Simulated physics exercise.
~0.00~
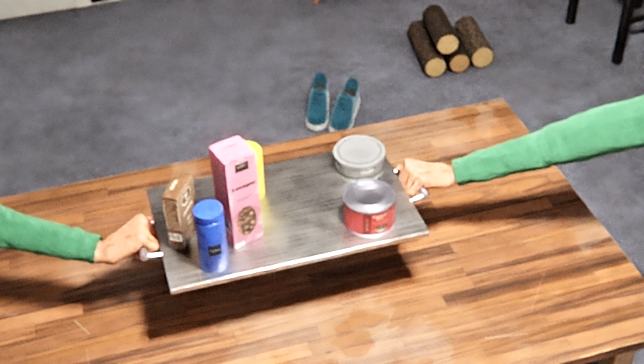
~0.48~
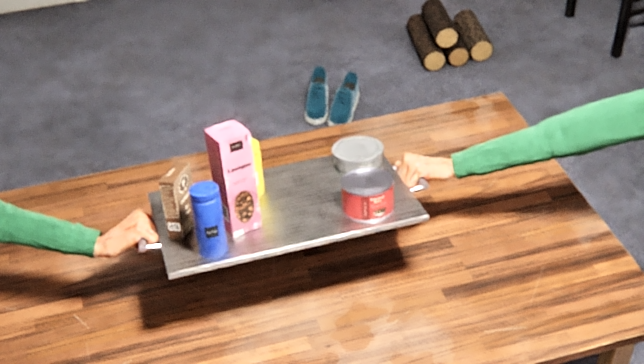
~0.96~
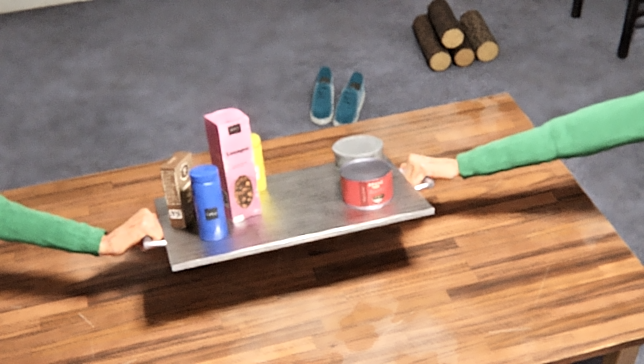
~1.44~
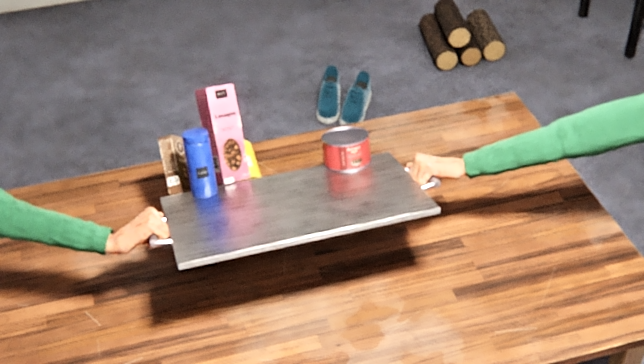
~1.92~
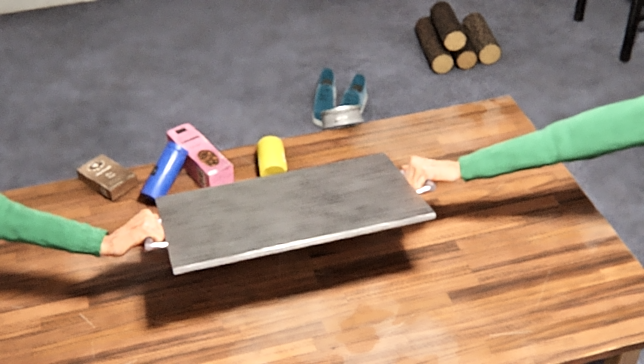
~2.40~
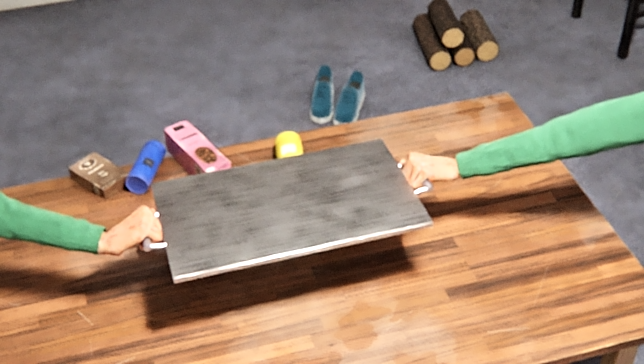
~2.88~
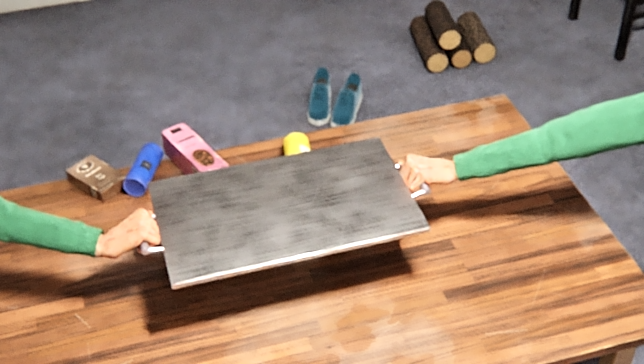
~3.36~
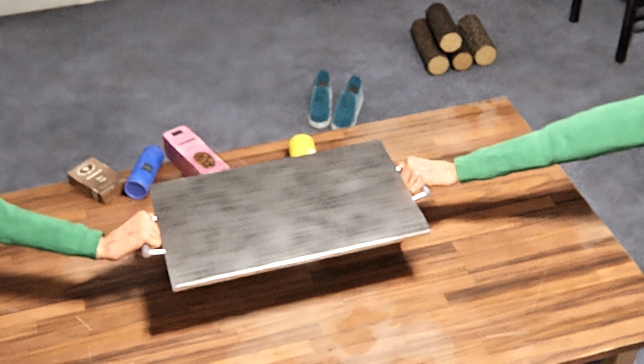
Two hands tip a gray tray away until all six items slide off its far edge.
